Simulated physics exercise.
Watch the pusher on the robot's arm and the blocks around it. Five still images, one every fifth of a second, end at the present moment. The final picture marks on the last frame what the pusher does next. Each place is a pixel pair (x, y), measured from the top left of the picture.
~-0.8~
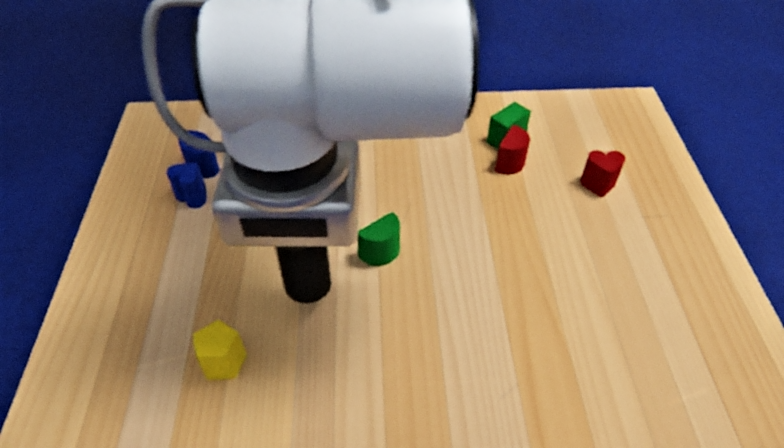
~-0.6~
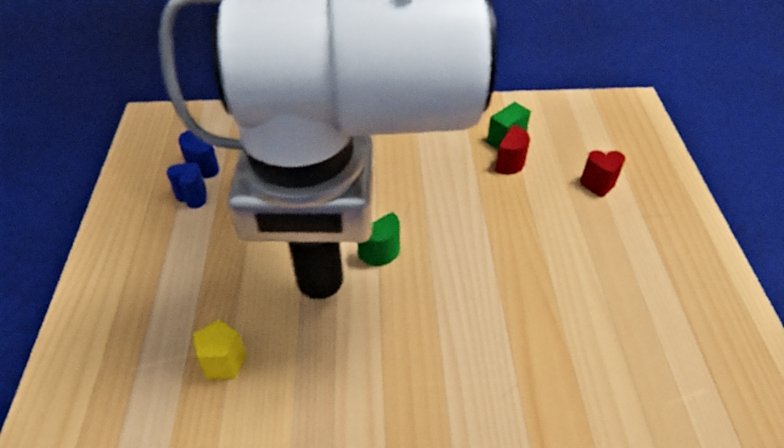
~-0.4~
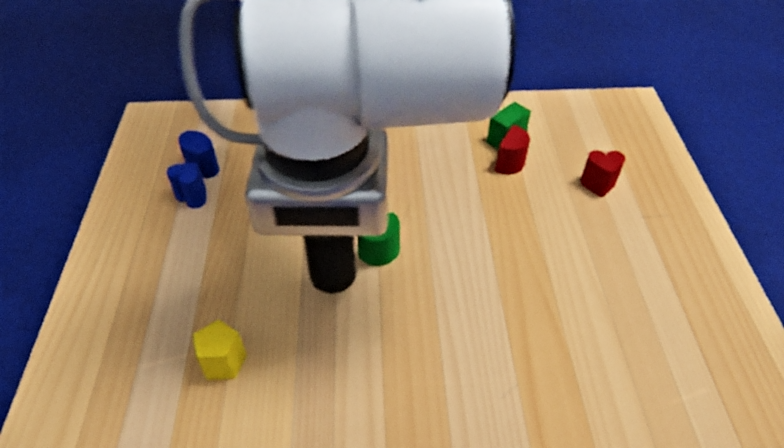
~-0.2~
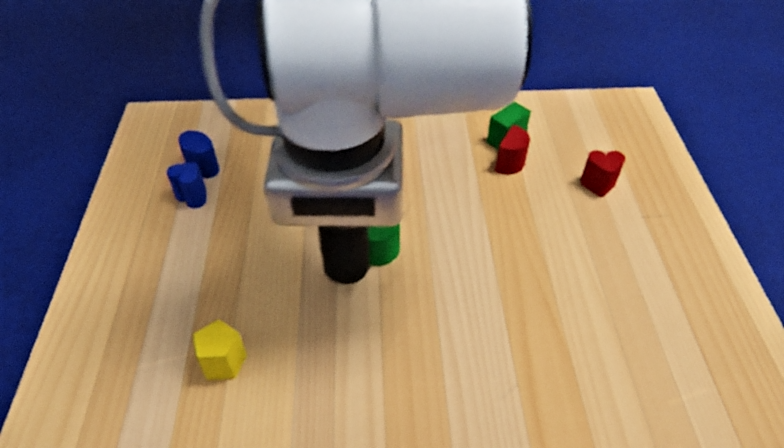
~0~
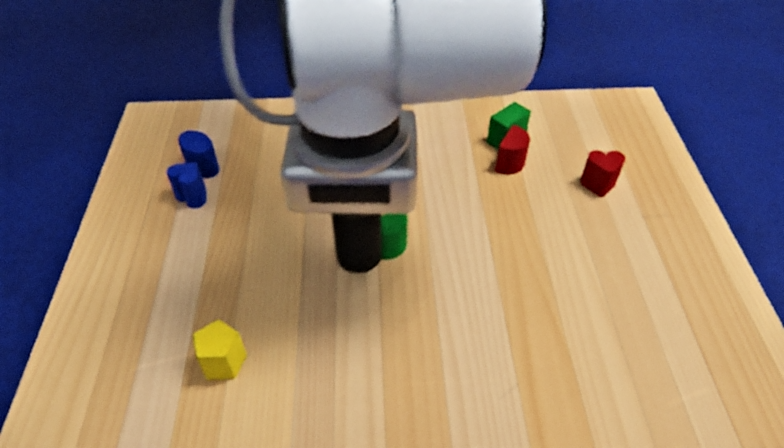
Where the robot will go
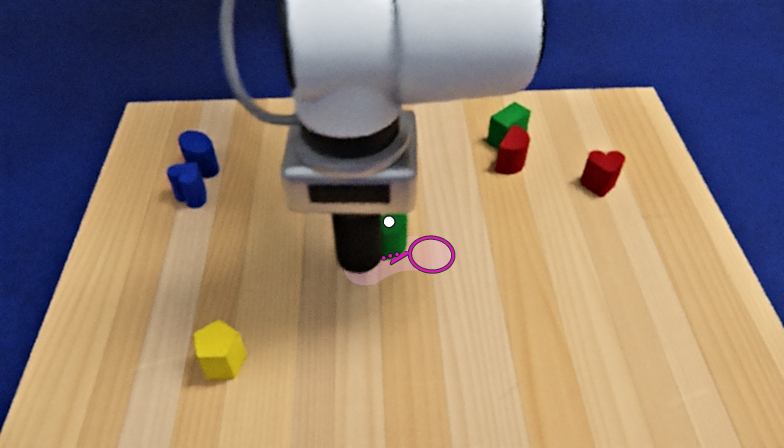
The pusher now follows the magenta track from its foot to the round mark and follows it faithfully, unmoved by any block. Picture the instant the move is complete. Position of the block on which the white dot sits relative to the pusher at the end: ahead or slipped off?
I believe the block on which the white dot sits loses its place ahead of the pusher and slips off.
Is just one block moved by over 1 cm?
Yes, I think so.
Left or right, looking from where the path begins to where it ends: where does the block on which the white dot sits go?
It will end up to the left.
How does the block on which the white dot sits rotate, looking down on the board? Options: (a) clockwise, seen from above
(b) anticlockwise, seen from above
b (anticlockwise, seen from above)
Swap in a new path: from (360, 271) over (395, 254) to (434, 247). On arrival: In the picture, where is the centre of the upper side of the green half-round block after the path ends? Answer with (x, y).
The centre of its top face lies at (443, 191).
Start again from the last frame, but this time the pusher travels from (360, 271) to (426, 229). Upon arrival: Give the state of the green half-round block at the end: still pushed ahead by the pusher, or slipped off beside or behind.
I'd say the green half-round block is still out in front of the pusher at the end.
The line goes from (360, 271) through (381, 259) and (406, 253) to (432, 254); the dot is on the green half-round block.
On the path given first. Halfway along, pusher at (393, 239); green half-round block at (420, 204).
At the end, pusher at (433, 238); green half-round block at (434, 198), turned 25° anticlockwise.
